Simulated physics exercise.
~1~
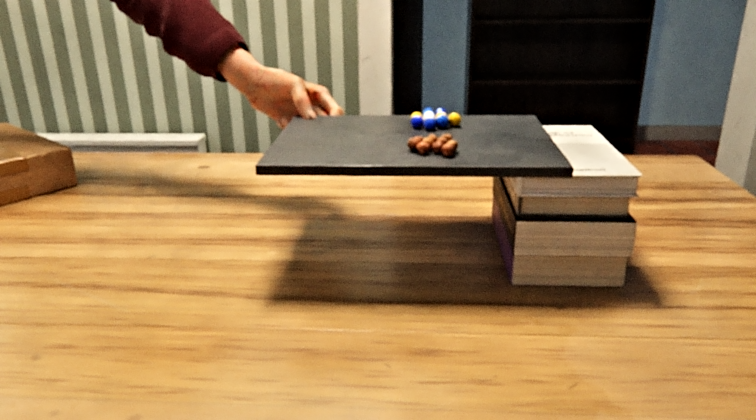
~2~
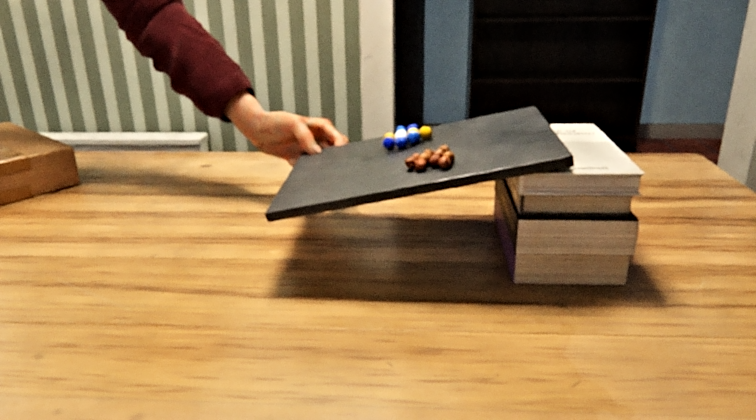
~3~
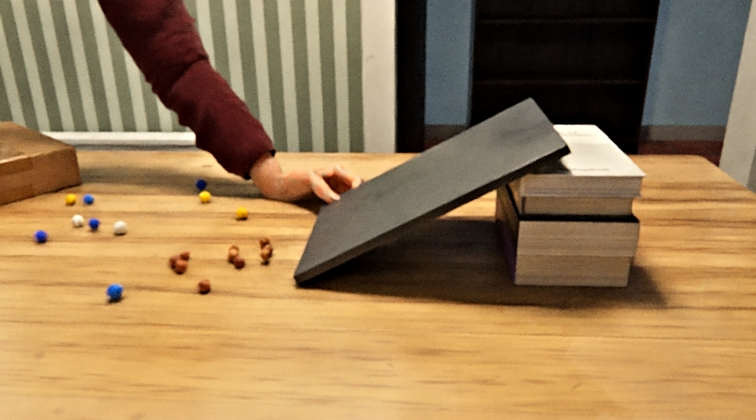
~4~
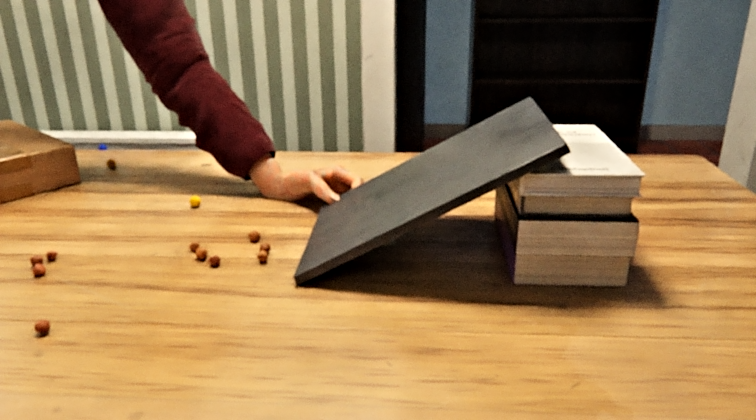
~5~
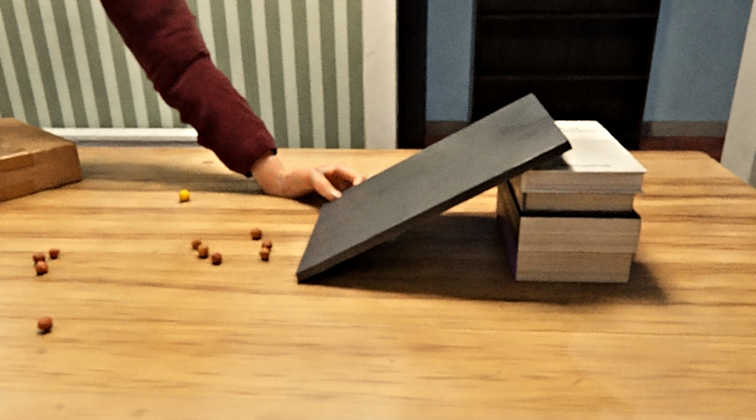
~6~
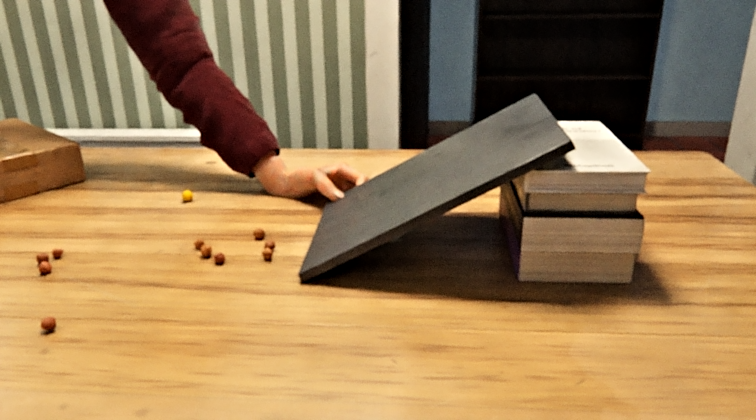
The clip shows a hand lowering one end of a dark board propped on books, sending blue, yellow and white balls and small brown balls off leftward; the brown ones scatter and stop on the table, while nearly all the colourful ones roll out of sight, leaving one yellow.
